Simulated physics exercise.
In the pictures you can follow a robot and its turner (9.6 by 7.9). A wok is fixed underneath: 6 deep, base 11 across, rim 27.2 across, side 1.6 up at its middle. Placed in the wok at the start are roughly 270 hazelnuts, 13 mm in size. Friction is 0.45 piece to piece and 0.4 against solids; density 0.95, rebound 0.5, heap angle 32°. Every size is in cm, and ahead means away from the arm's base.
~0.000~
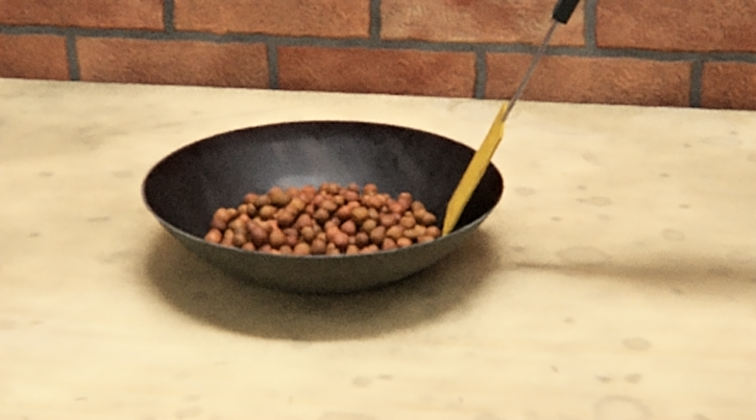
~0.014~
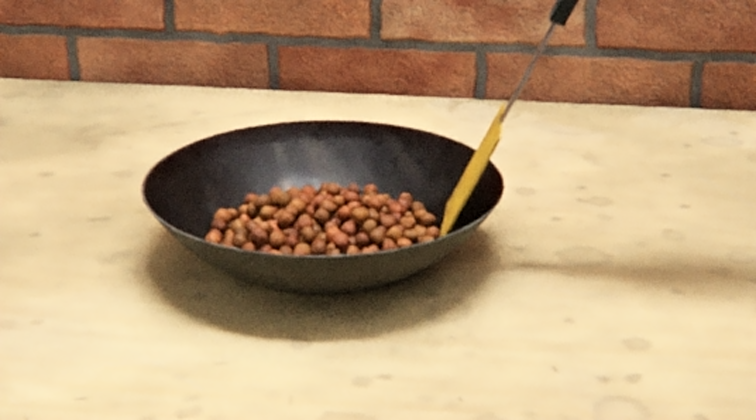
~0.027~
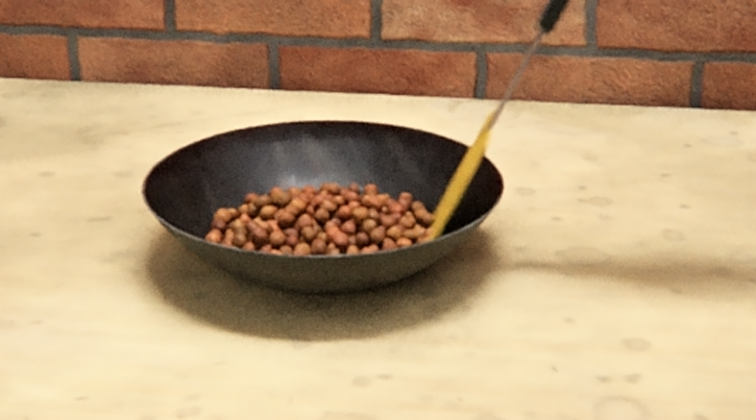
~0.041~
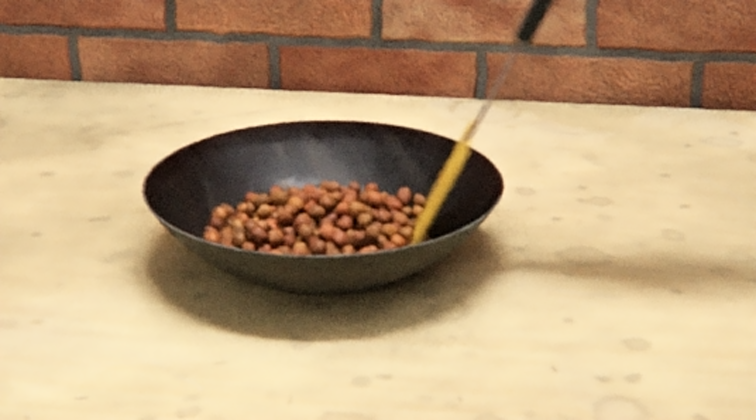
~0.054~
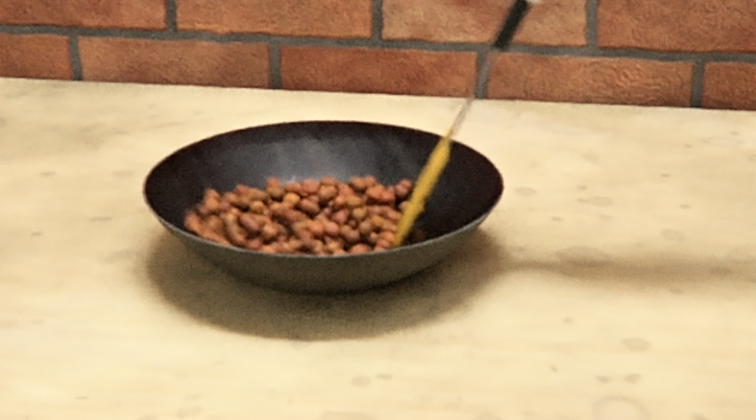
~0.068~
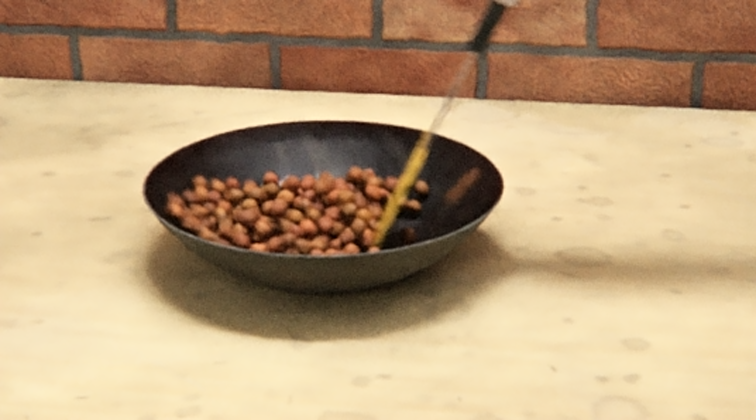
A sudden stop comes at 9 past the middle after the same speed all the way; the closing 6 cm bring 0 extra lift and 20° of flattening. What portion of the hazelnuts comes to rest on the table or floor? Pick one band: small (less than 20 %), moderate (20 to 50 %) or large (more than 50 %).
Moderate.
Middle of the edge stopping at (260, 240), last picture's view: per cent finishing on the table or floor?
Around 10 percent ends on the table or floor.
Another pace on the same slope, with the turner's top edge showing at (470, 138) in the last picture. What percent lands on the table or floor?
5 %.
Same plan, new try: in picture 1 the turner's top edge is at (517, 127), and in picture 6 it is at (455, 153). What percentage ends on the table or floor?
About 20 per cent.
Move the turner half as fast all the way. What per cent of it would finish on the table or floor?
In that case, close to 10 per cent.
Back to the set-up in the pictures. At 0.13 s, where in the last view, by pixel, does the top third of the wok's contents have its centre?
Around (222, 189).
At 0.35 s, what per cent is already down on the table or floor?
Roughly 15 percent of it.
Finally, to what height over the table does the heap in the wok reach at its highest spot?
Close to 6.0 centimetres high.
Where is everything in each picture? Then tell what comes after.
In the first picture, turner top edge at (504, 119), sloping 65°; upper third of the load around (320, 227), from x 210 to 435, top at y 190; 272 in the wok.
In the second picture, turner top edge at (502, 121), sloping 65°; upper third of the load around (320, 227), from x 210 to 435, top at y 190.
In the third picture, turner top edge at (490, 128), sloping 65°; upper third of the load around (320, 227), from x 210 to 430, top at y 190.
In the fourth picture, turner top edge at (469, 138), sloping 65°; upper third of the load around (329, 224), from x 210 to 425, top at y 190.
In the fifth picture, turner top edge at (447, 144), sloping 65°; upper third of the load around (316, 219), from x 195 to 420, top at y 185.
In the sixth picture, turner top edge at (424, 147), sloping 65°; upper third of the load around (302, 212), from x 175 to 465, top at y 175; 272 in the wok.
By 0.10 s, sloping 65°, highest piece 18 above the table; 271 in the wok, 1 on the blade or in flight.
By 0.13 s, sloping 60°, highest piece 29 above the table; 267 in the wok, 5 on the blade or in flight.
By 0.35 s, sloping 45°, highest piece 71 above the table; 178 in the wok, 45 on the table or floor, 49 on the blade or in flight.
By 1.40 s, sloping 45°, highest piece 6 above the table; 177 in the wok, 95 on the table or floor.
Final count, 177 in the wok, 95 on the table or floor. That is 35 % on the table or floor.
